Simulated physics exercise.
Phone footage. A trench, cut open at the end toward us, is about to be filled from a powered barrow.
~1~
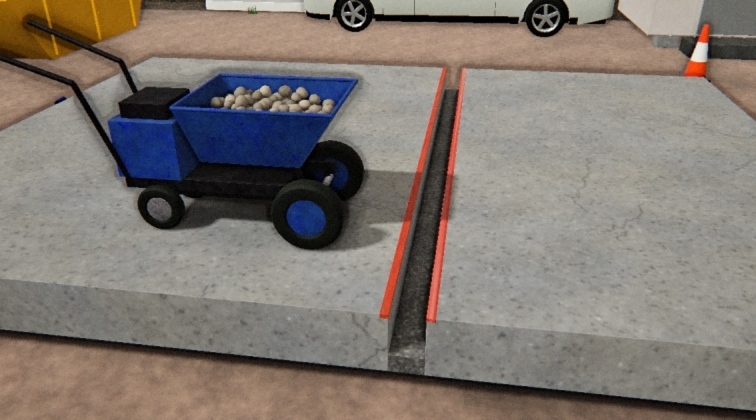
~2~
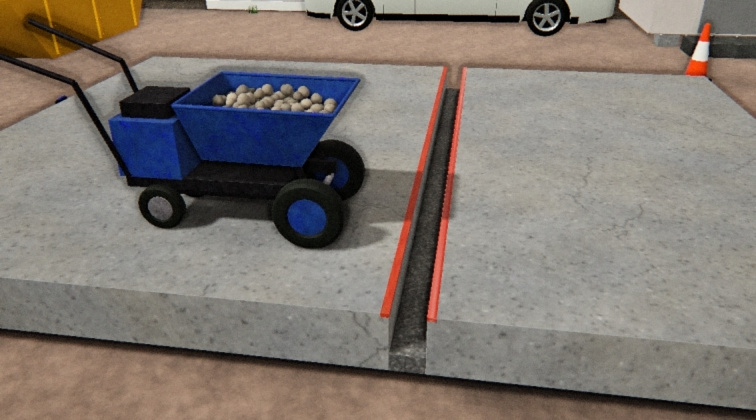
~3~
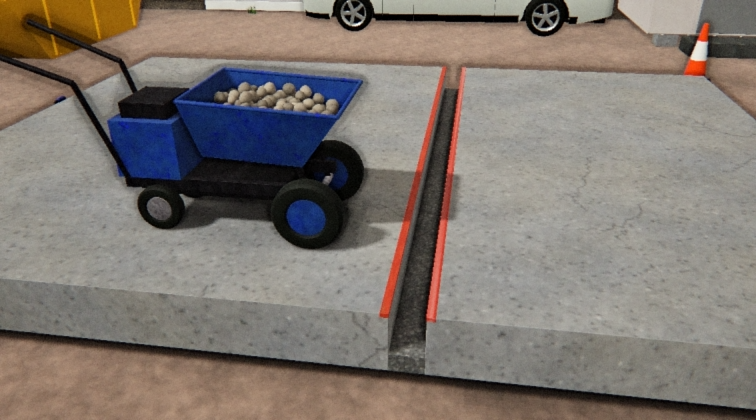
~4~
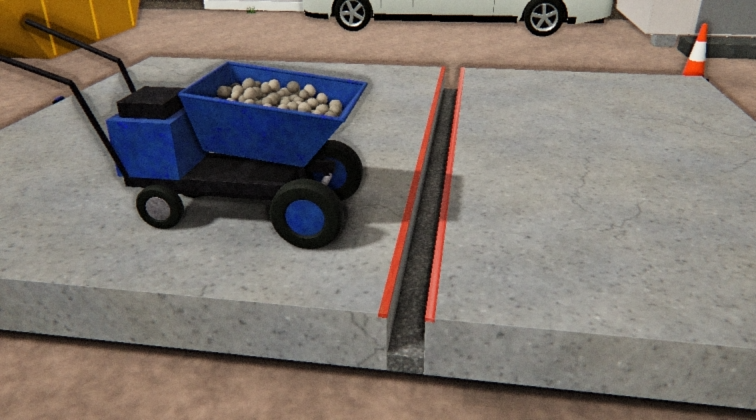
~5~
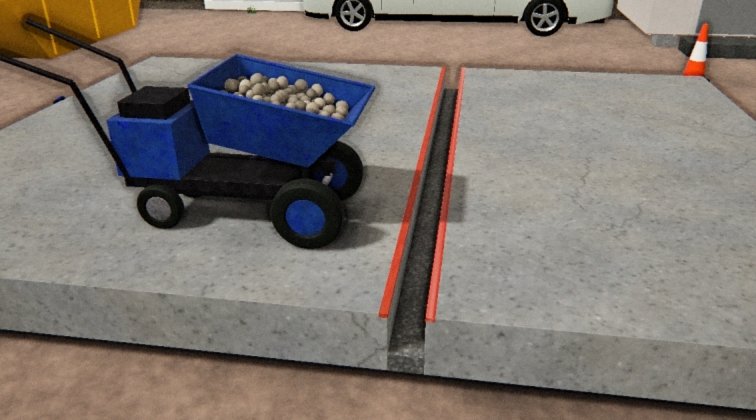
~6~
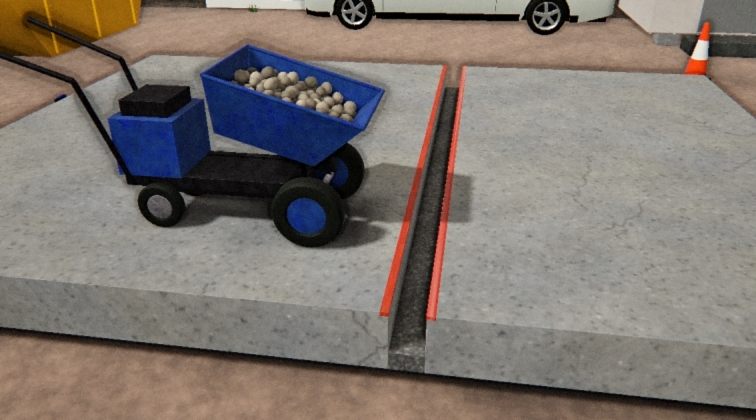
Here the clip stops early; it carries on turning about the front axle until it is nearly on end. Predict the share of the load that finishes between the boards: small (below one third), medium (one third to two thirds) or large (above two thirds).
The share is medium, from one third to two thirds.
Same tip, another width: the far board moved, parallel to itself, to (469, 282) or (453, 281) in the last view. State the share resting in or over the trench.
In order: Near 90, then 60 percent.
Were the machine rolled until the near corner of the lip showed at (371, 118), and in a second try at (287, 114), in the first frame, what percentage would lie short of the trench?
You'd get around 0 in a hundred, then 20 in a hundred.
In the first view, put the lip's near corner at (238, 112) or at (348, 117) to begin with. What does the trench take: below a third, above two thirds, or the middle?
Try 1, under a third; try 2, under a third.
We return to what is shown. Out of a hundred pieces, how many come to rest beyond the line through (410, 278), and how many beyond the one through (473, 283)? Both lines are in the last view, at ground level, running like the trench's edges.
90 % and 30 %, in that order.
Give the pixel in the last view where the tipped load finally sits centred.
(454, 224).
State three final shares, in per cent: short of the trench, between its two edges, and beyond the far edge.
In per cent, short 0, between 40 and beyond 60.
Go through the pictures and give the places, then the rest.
The first picture shows lip of the skip near (332, 116), level; top of the load near (266, 104), river pebbles; first edge of the trench near (393, 278); far edge near (436, 281), the trench under half as wide as the skip, and about as deep as wide.
The second picture shows lip of the skip near (334, 116), level; top of the load near (249, 109).
The third picture shows lip of the skip near (337, 118), tipped barely; top of the load near (251, 107).
The fourth picture shows lip of the skip near (343, 121), tipped a little; top of the load near (255, 93).
The fifth picture shows lip of the skip near (352, 125), tipped a little; top of the load near (255, 93).
The sixth picture shows lip of the skip near (363, 129), tipped clearly; top of the load near (262, 89); first edge of the trench near (393, 276); far edge near (436, 279).
Shortly afterwards, skip tipped steeply; the whole lot in the skip.
Next, skip tipped right over; the bulk in the skip; a little in or heaped over the trench; a little beyond it; only a few falling.
Some moments later, skip tipped right over; a little in the skip; near a quarter in or heaped over the trench; near two thirds beyond it.
In the end, skip tipped right over; only a few in the skip; near a third in or heaped over the trench; near half beyond it.
